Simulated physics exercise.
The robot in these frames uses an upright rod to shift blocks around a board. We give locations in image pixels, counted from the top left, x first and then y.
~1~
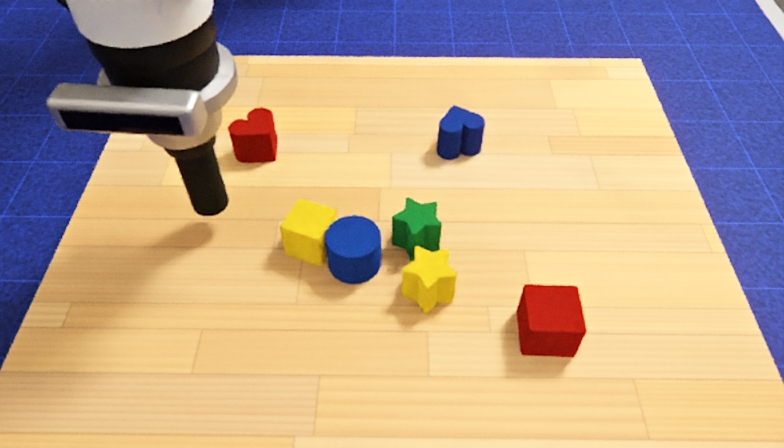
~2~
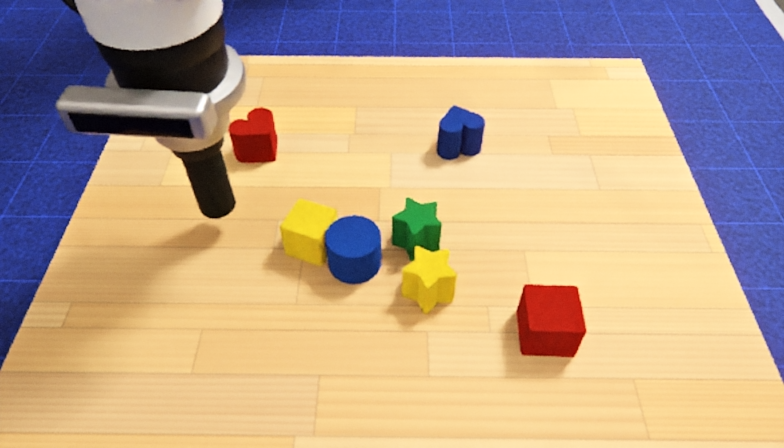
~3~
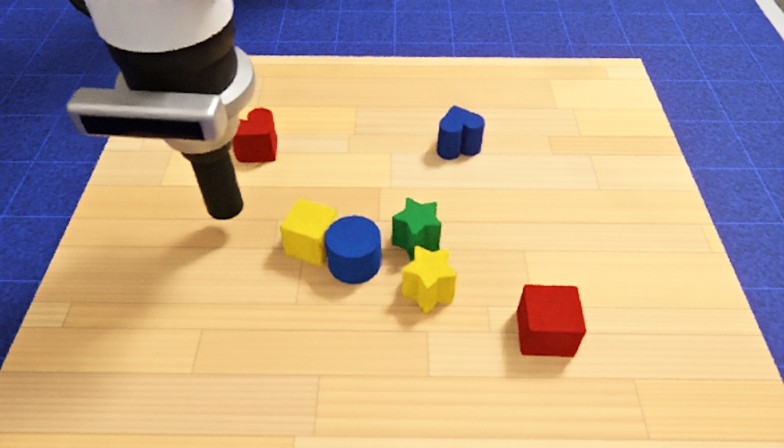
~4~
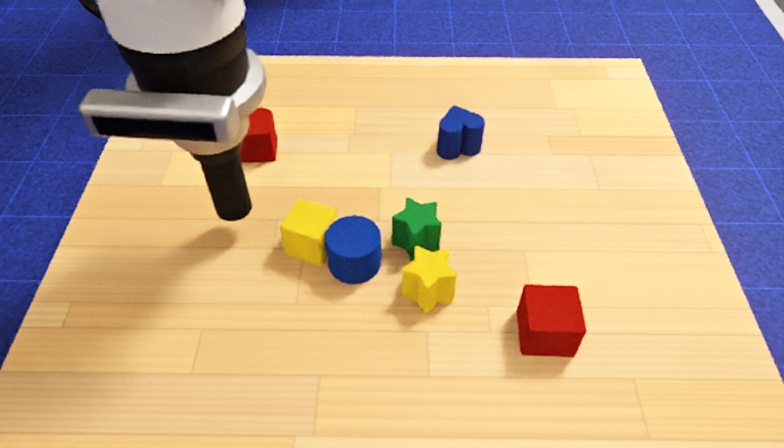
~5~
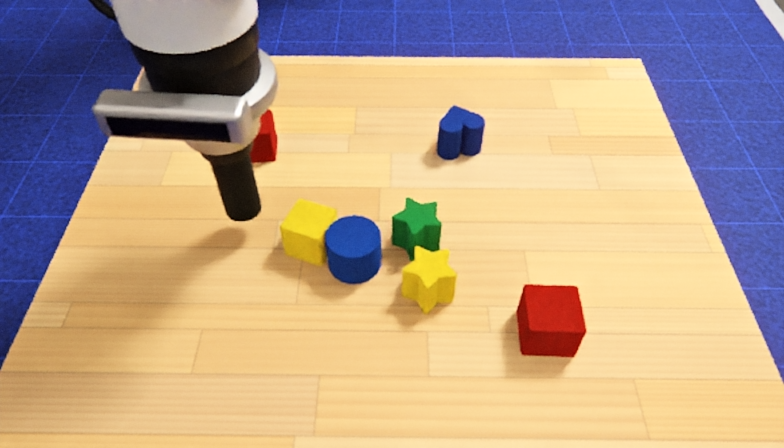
At first, a robot arm holds a dark upright rod over the left side of a wooden board, with a yellow block, a blue cylinder, two stars, two hearts and a red cube spread around. The rod then shifts slightly right toward the yellow block, partly covering the red heart, while the blocks stay still.
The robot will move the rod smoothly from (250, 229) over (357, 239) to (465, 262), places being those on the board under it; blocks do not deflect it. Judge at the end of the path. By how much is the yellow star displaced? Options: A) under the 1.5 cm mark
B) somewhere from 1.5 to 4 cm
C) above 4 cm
Option C.
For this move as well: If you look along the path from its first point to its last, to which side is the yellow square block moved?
Seen from start to end, it moves right.
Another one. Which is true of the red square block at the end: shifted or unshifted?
The red square block keeps its place.
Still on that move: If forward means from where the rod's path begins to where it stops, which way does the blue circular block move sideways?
The shift goes right.
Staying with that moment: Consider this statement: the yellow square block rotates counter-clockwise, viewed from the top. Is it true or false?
The claim does not hold.
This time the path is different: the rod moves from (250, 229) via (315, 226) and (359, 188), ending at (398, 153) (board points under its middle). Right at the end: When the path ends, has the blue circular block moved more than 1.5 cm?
Yes
The first path, step by step. One third of the way, rod at (320, 215); yellow square block at (346, 229), turned 30° clockwise; blue circular block at (386, 254).
Two thirds of the way, rod at (393, 225); yellow square block at (412, 248), turned 55° clockwise; blue circular block at (430, 288); green star at (437, 213); yellow star at (481, 293), turned 20° anticlockwise.
At the end, rod at (468, 242); yellow square block at (445, 263), turned 85° clockwise; blue circular block at (439, 308); green star at (483, 210), turned 90° anticlockwise; yellow star at (489, 298), turned 35° anticlockwise; red square block not moved.
